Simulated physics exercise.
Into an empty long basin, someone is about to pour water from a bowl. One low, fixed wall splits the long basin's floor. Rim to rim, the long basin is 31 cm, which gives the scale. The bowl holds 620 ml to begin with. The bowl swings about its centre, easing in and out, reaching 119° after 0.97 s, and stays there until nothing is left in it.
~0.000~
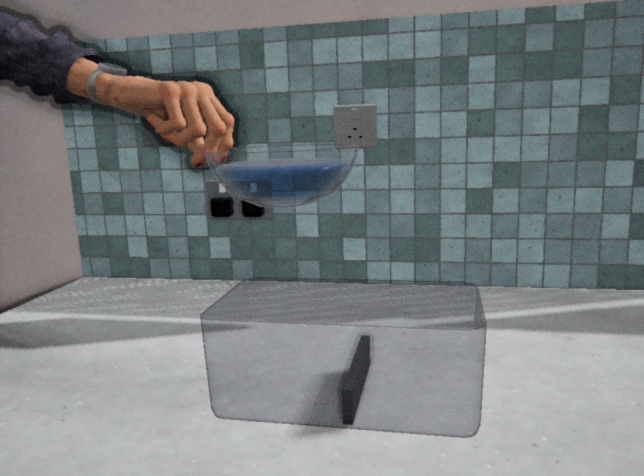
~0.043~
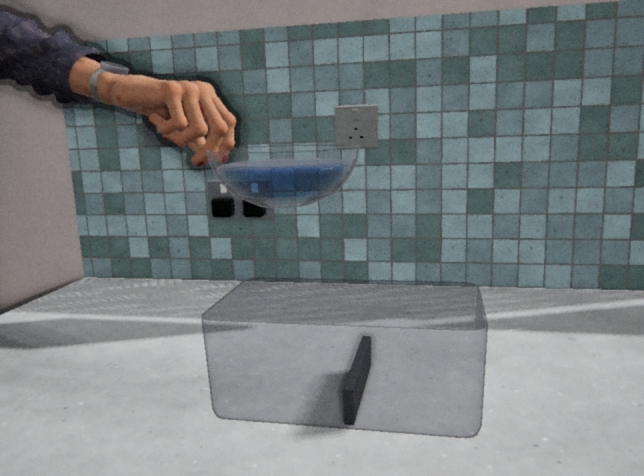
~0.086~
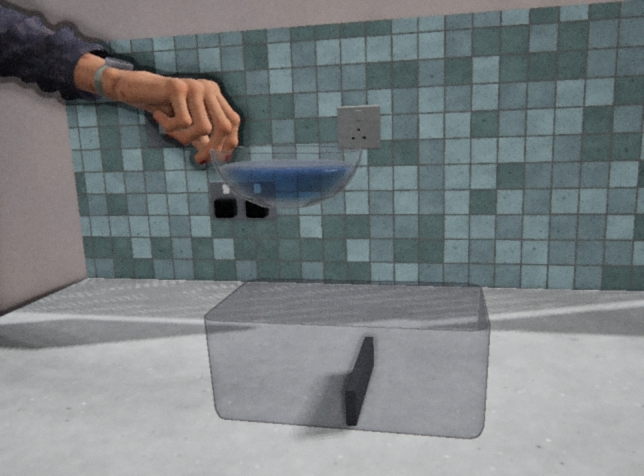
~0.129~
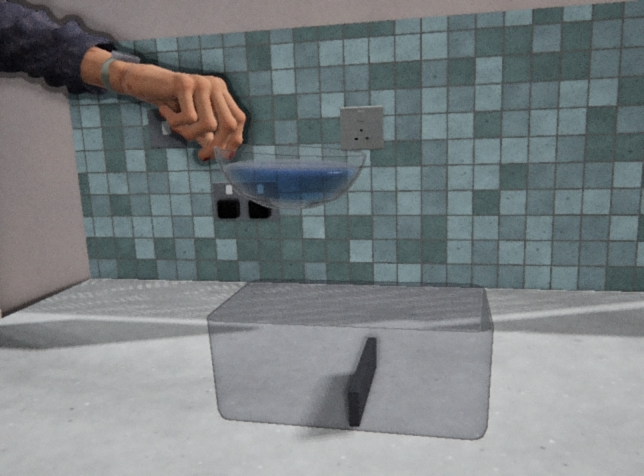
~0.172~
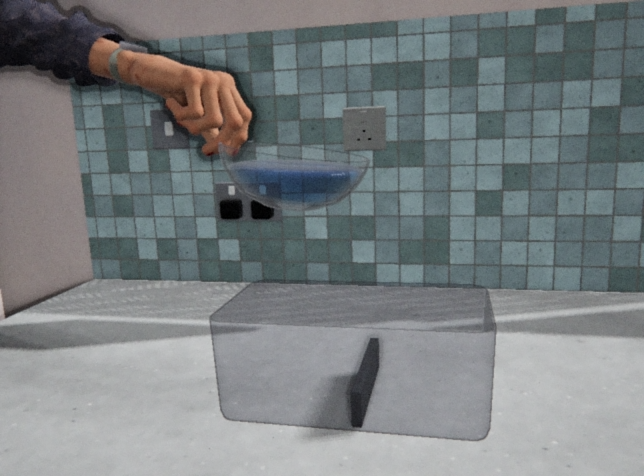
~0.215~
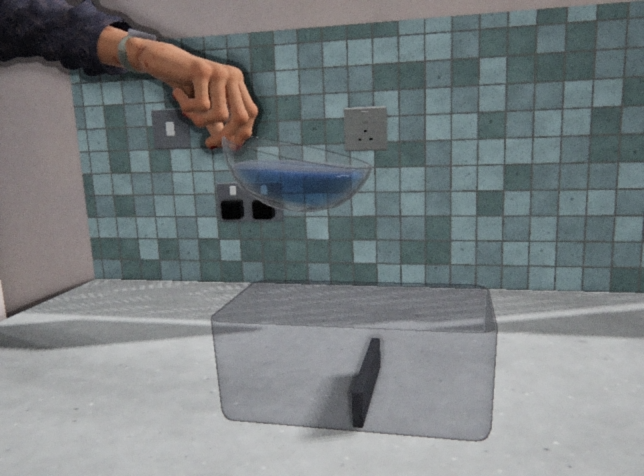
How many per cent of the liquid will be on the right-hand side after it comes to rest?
Some 81 per cent will be on the right-hand side.
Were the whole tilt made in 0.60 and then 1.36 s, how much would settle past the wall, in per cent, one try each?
70 in a hundred, followed by 90 in a hundred.
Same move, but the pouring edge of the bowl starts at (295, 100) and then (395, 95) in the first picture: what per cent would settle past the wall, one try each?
I'd expect close to 50 per cent and then close to 70 per cent.
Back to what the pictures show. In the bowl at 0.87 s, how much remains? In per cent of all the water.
Roughly 0 per cent.
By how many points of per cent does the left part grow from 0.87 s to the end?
It comes to about 2 per cent.
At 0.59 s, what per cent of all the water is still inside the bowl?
Near 16 in a hundred.
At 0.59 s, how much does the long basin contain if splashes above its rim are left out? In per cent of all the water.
Near 38 in a hundred.
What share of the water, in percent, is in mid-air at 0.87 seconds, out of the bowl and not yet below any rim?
Some 2 % is up in the air.
Then, 0.59 s in, the tilt is 80° and 17 per cent is still to pour, 0 is left of the wall and 37 right of it.
Then, 0.87 s in, the tilt is 116° and 0 per cent is still to pour, 15 is left of the wall and 83 right of it.
Then, 1.16 s in, the tilt is 119° and 0 per cent is still to pour, 17 is left of the wall and 81 right of it.
Then, 1.47 s in, the tilt is 119° and 0 per cent is still to pour, 17 is left of the wall and 81 right of it.
Finally, 17 per cent lies left of the wall, 81 right of it and 1 outside.
